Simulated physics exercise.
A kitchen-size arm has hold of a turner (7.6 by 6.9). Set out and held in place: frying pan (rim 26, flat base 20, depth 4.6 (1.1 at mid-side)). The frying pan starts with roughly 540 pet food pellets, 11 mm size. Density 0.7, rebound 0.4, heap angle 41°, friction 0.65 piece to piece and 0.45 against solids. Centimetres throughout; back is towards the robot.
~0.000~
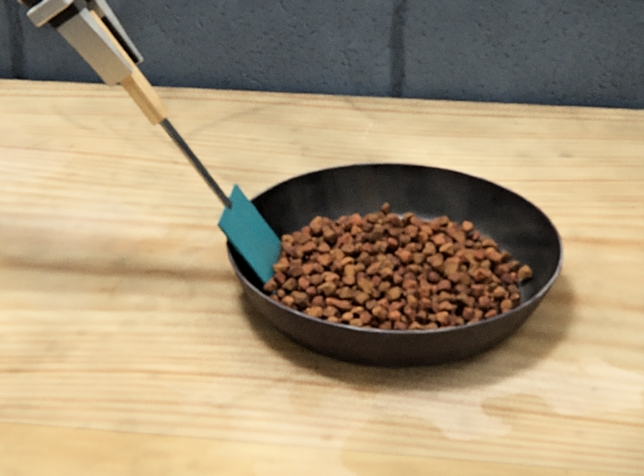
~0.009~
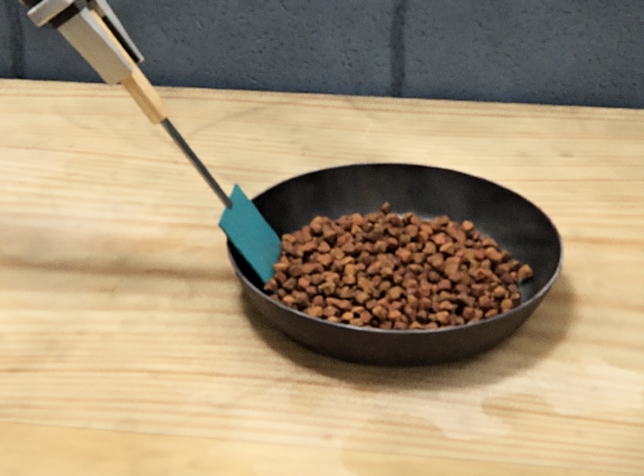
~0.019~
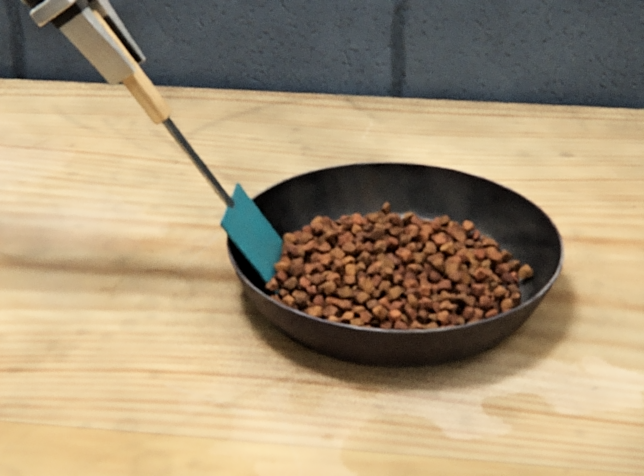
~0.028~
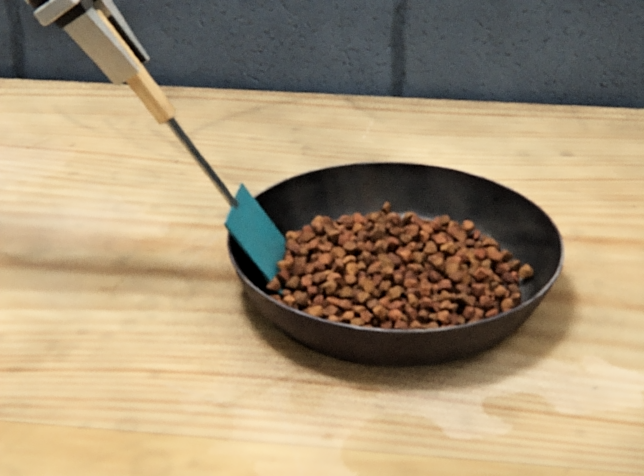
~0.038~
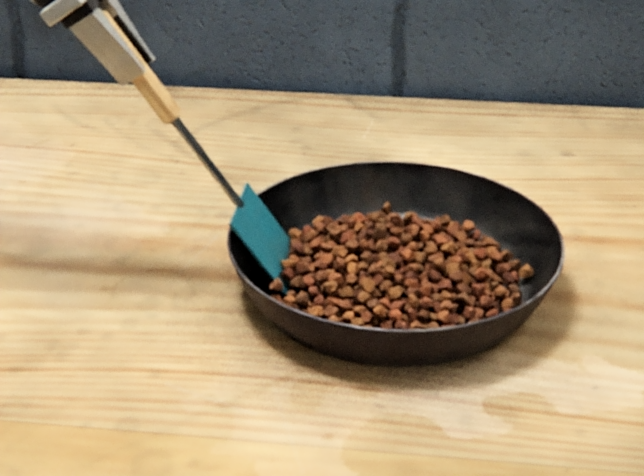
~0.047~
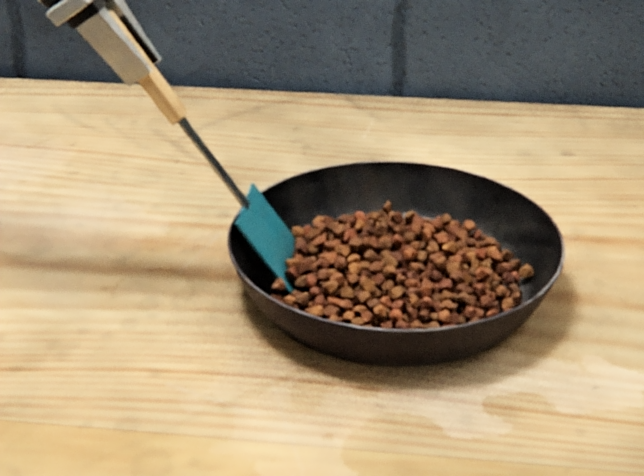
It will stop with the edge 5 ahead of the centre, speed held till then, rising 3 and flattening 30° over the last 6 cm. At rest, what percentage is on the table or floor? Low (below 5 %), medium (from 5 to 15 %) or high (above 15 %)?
On the table or floor the share is low, below 5 %.
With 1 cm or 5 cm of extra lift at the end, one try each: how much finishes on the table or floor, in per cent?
Some 0 and 0 per cent.
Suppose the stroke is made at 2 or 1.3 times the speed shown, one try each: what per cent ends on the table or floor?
About 5 and 0 per cent.
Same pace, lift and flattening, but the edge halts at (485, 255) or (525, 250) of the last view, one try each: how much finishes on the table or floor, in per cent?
Some 0 and 5 per cent.
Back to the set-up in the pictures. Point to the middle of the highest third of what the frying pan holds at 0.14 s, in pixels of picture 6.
Near (419, 256).
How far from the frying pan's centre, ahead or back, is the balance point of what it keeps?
Some 3.5 cm ahead.
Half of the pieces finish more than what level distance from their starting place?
Roughly 3 cm.
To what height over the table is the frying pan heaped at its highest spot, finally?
About 5.0 cm.
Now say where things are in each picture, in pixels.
In the first picture, the turner top edge at (227, 203), sloping 56°; upper third of the load around (391, 261), from x 270 to 525, top at y 210; 543 in the frying pan.
In the second picture, the turner top edge at (227, 203), sloping 56°; upper third of the load around (391, 261), from x 270 to 525, top at y 210.
In the third picture, the turner top edge at (229, 203), sloping 56°; upper third of the load around (391, 260), from x 270 to 525, top at y 210.
In the fourth picture, the turner top edge at (233, 203), sloping 56°; upper third of the load around (389, 259), from x 275 to 525, top at y 210.
In the fifth picture, the turner top edge at (238, 203), sloping 56°; upper third of the load around (385, 258), from x 275 to 525, top at y 210.
In the sixth picture, the turner top edge at (244, 203), sloping 56°; upper third of the load around (385, 257), from x 275 to 525, top at y 210; 543 in the frying pan.
After 0.14 s, sloping 56°, highest piece 4 above the table; 543 in the frying pan.
After 0.24 s, sloping 43°, highest piece 5 above the table; 543 in the frying pan.
After 0.49 s, sloping 26°, highest piece 5 above the table; 543 in the frying pan.
After 1.54 s, sloping 26°, highest piece 5 above the table; 543 in the frying pan.
In the end, 543 in the frying pan. That is 0 % on the table or floor.
